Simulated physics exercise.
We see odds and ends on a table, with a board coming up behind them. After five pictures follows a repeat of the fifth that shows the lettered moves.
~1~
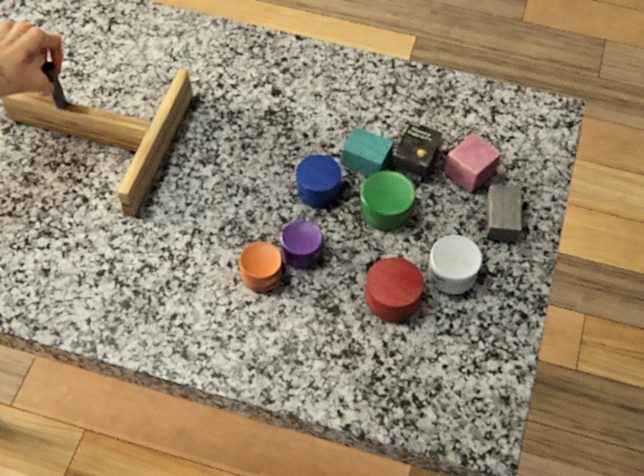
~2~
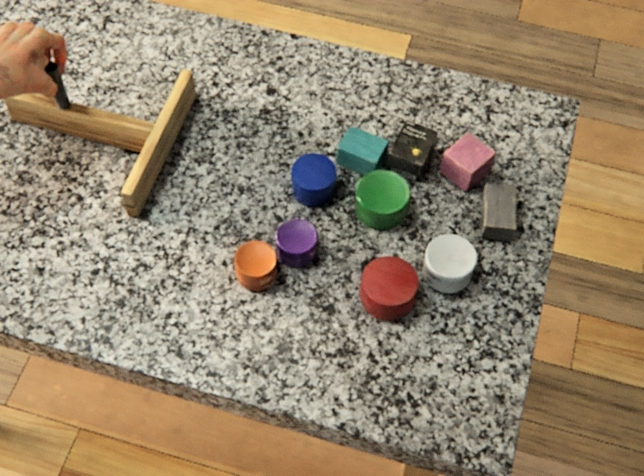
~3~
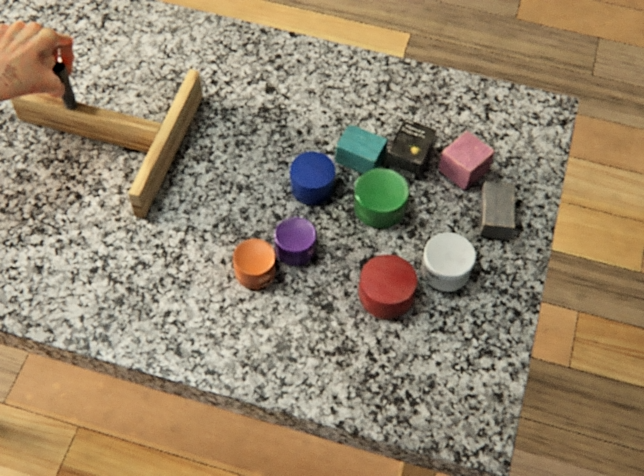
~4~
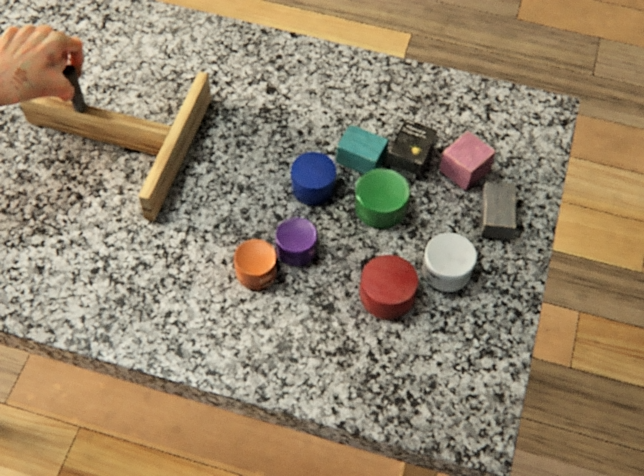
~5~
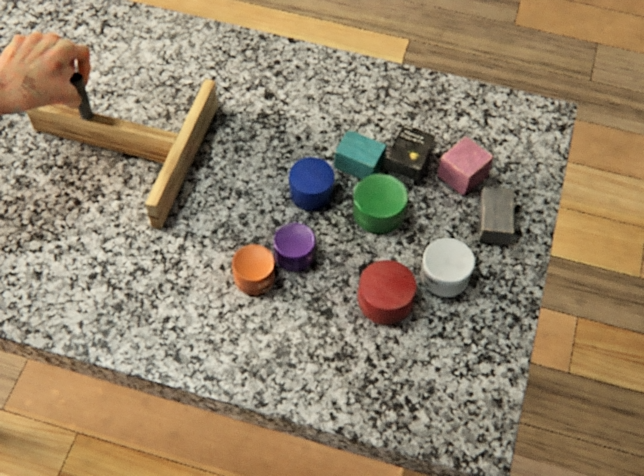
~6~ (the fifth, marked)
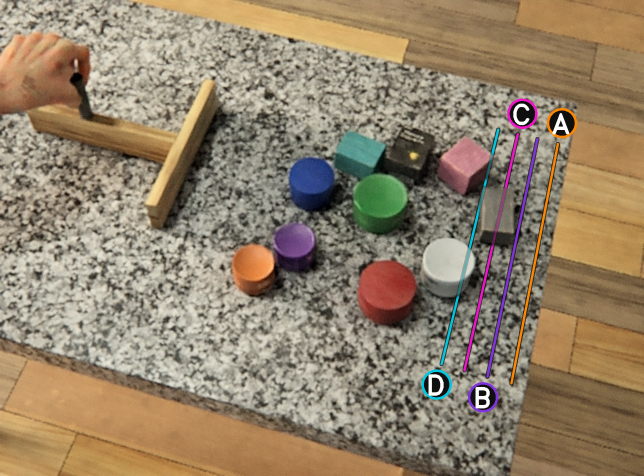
A person's hand at the upper left grips a dark handle on a T-shaped wooden board over a speckled grey tabletop, seen from above with wood flooring around it. To the right sit blue, green, purple, orange, red and white round pieces, with turquoise, black, pink and grey blocks behind and beside them. The hand slides the board slowly a short way right, while the pieces stay put and the camera shifts slightly.
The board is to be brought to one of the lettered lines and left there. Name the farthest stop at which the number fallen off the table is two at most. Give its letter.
D.
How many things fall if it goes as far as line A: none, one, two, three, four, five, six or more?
In all, six or more.
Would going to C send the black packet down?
Yes.
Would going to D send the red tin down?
No.
On the marked copy, A at (537, 254); B at (514, 248); C at (493, 243); D at (472, 237).
Taking D. A third of the way, board (284, 165); grey block (497, 216); white tub (447, 268).
Two thirds of the way, board (391, 192); grey block (502, 217); pink block (508, 173).
When it is over, board (474, 213); pink block over the edge; grey block over the edge; two fallen.
As for the rest, A drops eight; B drops five; C drops five.
